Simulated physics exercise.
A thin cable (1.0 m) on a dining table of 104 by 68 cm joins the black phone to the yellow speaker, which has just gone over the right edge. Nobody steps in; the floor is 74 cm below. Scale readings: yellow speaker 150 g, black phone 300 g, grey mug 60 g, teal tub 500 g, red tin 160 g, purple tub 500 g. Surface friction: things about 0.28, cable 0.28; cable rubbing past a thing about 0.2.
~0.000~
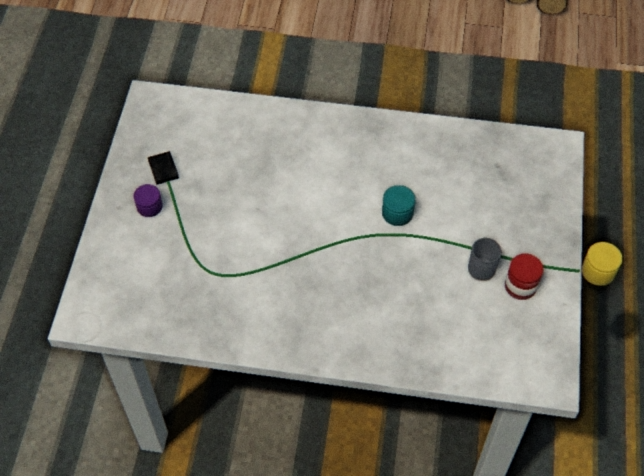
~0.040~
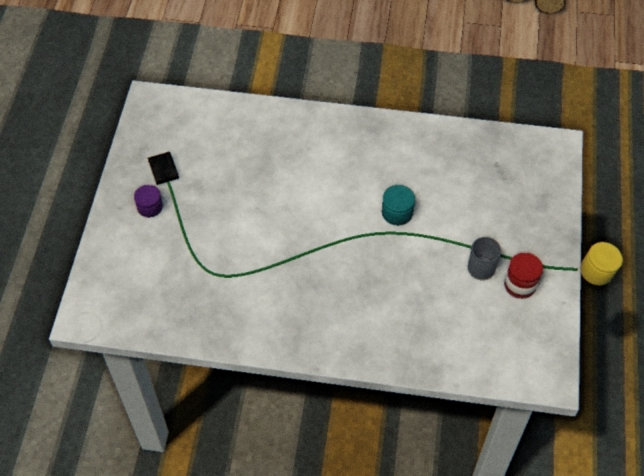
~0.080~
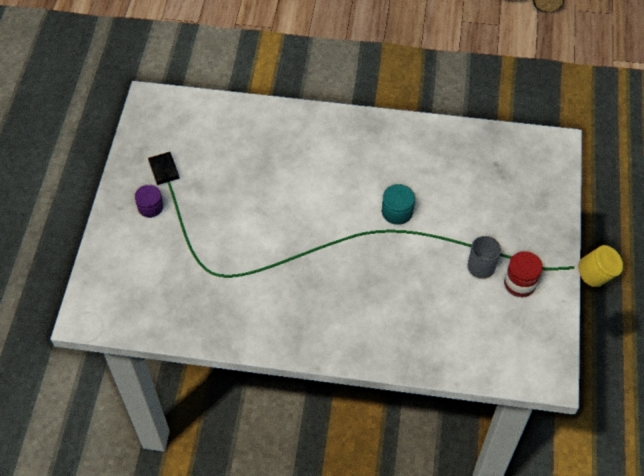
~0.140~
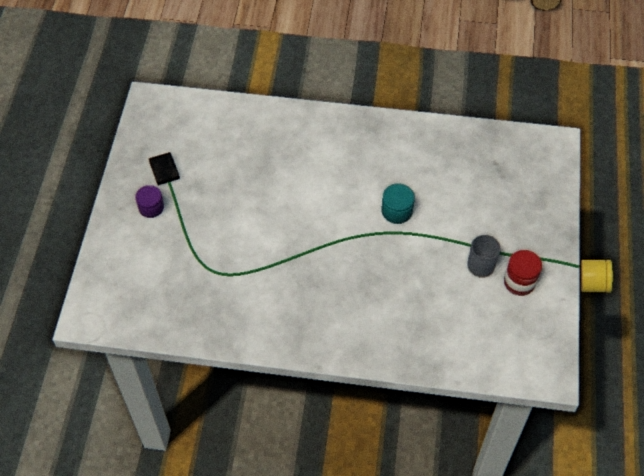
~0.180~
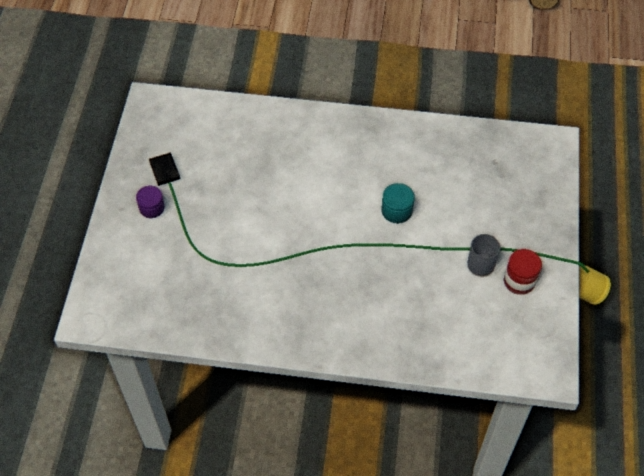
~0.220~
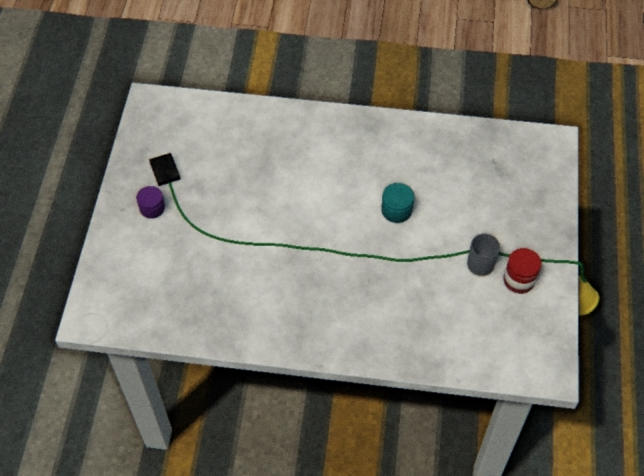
On a pale tabletop, a yellow cylinder tied by a thin green cable to a small black object tipped over the right edge and sank partly out of view, pulling the cable's curves straighter.
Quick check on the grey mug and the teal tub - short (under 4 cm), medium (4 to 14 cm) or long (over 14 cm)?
In the end honestly the grey mug finishes right next to its start. Honestly the teal tub finishes right next to its start.
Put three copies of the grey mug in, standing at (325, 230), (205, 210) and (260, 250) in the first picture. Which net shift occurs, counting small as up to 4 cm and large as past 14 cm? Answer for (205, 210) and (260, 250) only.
Taking them in turn, the first shows a medium amount of movement and the second shows a lot of movement.
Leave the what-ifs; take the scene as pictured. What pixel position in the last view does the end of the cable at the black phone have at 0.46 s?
Somewhere around (221, 168) in the final picture.
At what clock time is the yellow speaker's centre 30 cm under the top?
It happens at 0.50 seconds on the clock.
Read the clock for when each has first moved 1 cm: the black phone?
Estimate for the black phone: Near 0.30 seconds.
At 0.5 s, the cable's tail end at (221, 168); black phone 9 cm off its start, yellow speaker over the edge.
At 0.7 s, the cable's tail end at (261, 191); grey mug 1 cm off its start, black phone 18 cm off its start, yellow speaker over the edge.
At 1.0 s, the cable's tail end at (292, 199); grey mug 1 cm off its start at (487, 249), black phone 25 cm off its start at (275, 191), yellow speaker over the edge.
At 1.2 s, the cable's tail end at (320, 205); grey mug 1 cm off its start, black phone 32 cm off its start, yellow speaker over the edge.
At 2.4 s, the cable's tail end at (381, 221); grey mug 1 cm off its start at (487, 249), teal tub 0 cm off its start at (399, 195), black phone 46 cm off its start at (364, 214), yellow speaker over the edge.
